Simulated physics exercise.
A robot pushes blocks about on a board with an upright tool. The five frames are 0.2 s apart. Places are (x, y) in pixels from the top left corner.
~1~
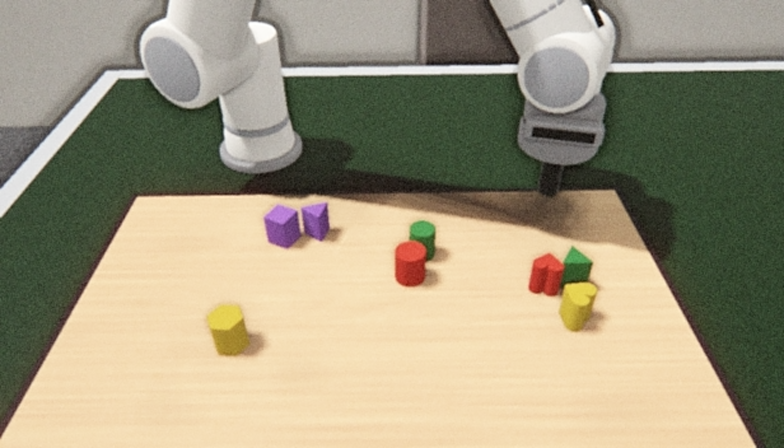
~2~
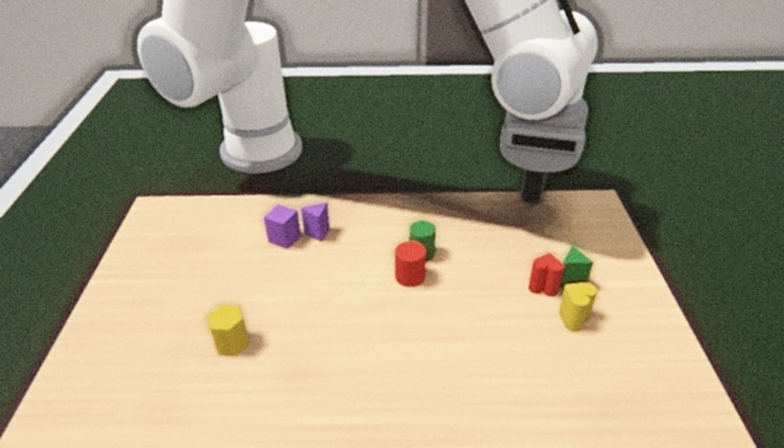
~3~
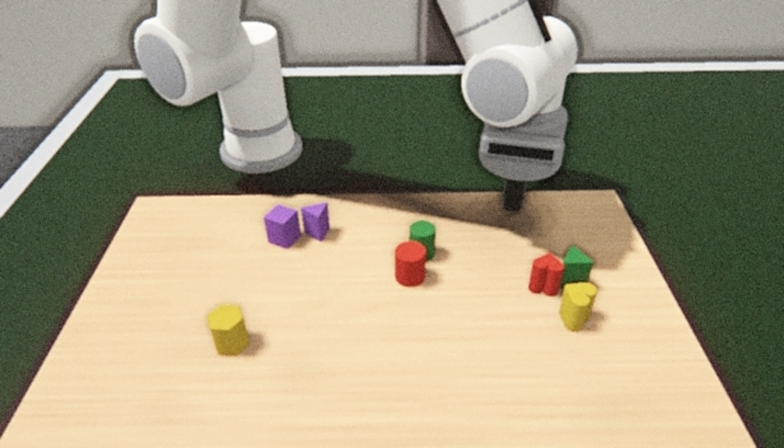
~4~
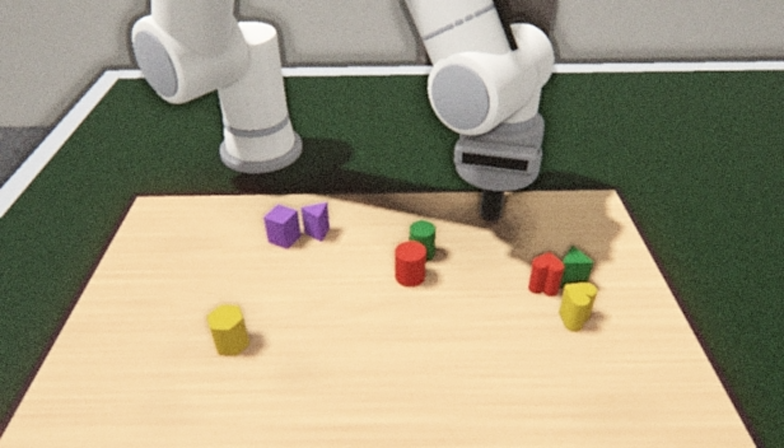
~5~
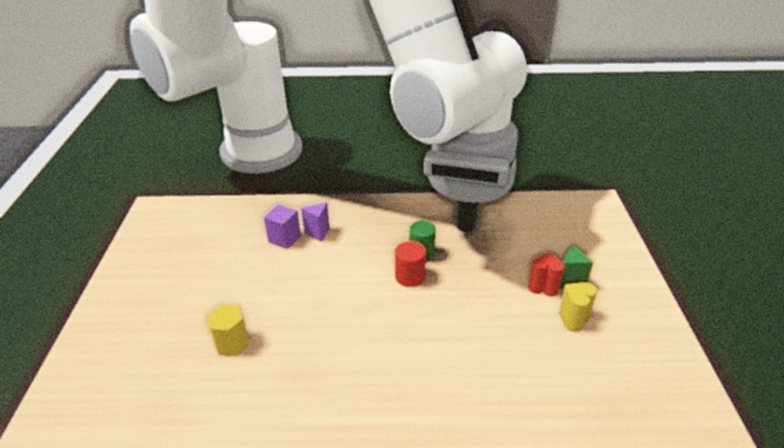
At first, a robot arm holds its dark upright tool over the far right part of a wooden board scattered with purple, green, red and yellow blocks. The tool then moves steadily left and slightly nearer, drawing close to the green round block, while every block stays still.
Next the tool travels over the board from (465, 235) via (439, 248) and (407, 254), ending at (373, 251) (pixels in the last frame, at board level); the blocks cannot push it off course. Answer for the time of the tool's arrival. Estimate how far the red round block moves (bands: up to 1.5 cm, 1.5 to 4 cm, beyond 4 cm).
Answer: Less than 1.5 cm.
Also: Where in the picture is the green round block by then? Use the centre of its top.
The middle of its upper face should be somewhere near (364, 241).
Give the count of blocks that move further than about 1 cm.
Moved: 1.
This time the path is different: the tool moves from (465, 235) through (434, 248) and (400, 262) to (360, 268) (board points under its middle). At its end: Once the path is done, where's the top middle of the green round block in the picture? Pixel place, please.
I'd say the green round block ends with its top centre at (339, 254).
On the path given first. One third of the way, tool at (439, 240); green round block at (418, 229).
Two thirds of the way, tool at (407, 245); green round block at (385, 236).
At the end, tool at (372, 243); red round block in place; green round block at (364, 241).
